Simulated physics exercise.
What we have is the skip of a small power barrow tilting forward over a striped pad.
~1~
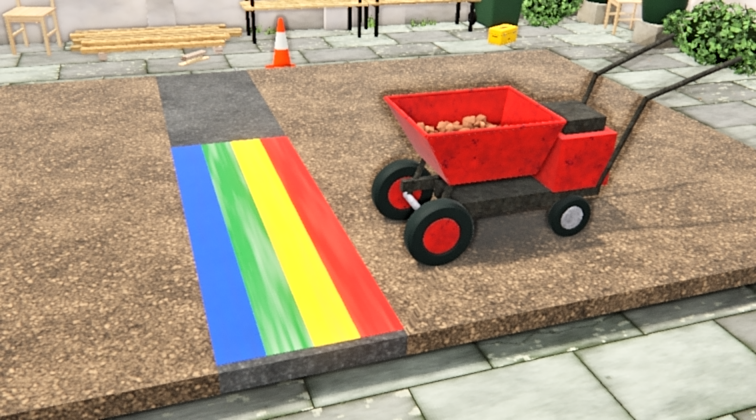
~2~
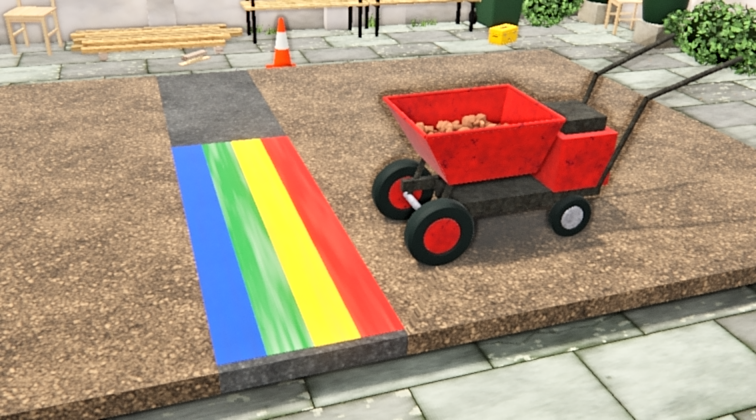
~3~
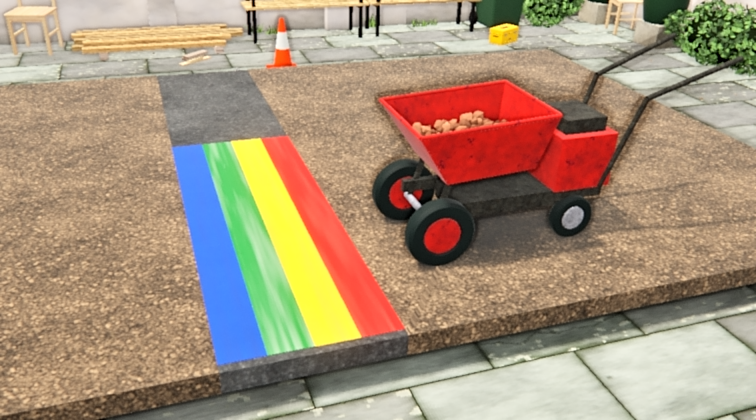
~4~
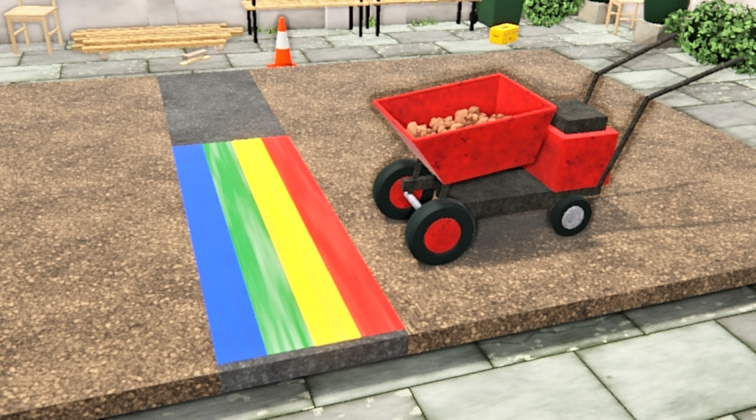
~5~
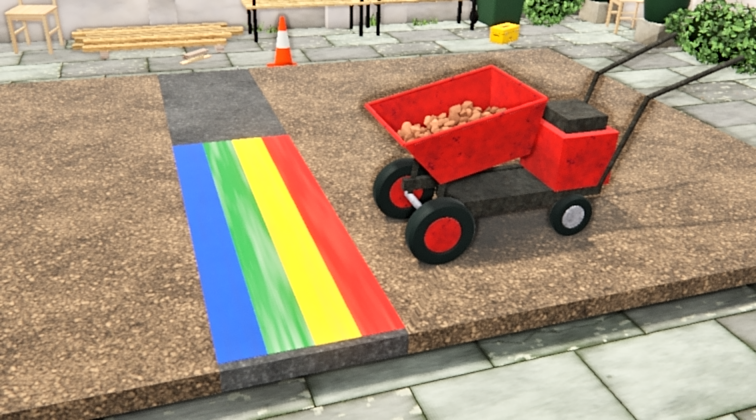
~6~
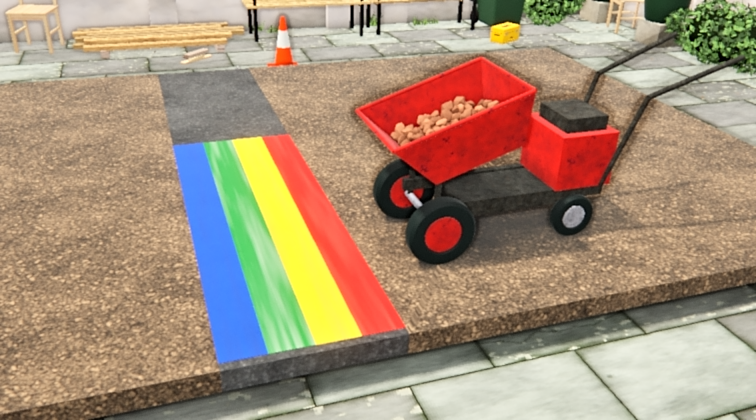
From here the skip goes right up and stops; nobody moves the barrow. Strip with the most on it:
Yellow strip.
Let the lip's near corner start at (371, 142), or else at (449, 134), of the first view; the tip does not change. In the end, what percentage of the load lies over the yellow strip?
About 0 per cent, then about 30 per cent.
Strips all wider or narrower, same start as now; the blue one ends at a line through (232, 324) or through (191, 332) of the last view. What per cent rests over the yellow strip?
Shares: 30 %; then 40 %.
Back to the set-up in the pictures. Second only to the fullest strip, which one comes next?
Second: The green strip.
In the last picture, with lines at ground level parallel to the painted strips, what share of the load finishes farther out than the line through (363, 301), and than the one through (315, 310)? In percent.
Estimate, first then second: 80 %, 50 %.
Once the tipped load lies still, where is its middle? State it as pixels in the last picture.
Roughly at (283, 257), give or take.
Soon after the last picture, skip tipped steeply; all in the skip.
A little later, skip tipped right over; nearly all in the skip; a stray few over the yellow strip.
Later still, skip tipped right over; about half in the skip; about a quarter over the yellow strip; about a quarter over the green strip; a small part over the blue strip; a stray few off the paint.
By the end, skip tipped right over; about a quarter in the skip; a small part over the red strip; about a third over the yellow strip; about a quarter over the green strip; a small part over the blue strip; a small part off the paint.
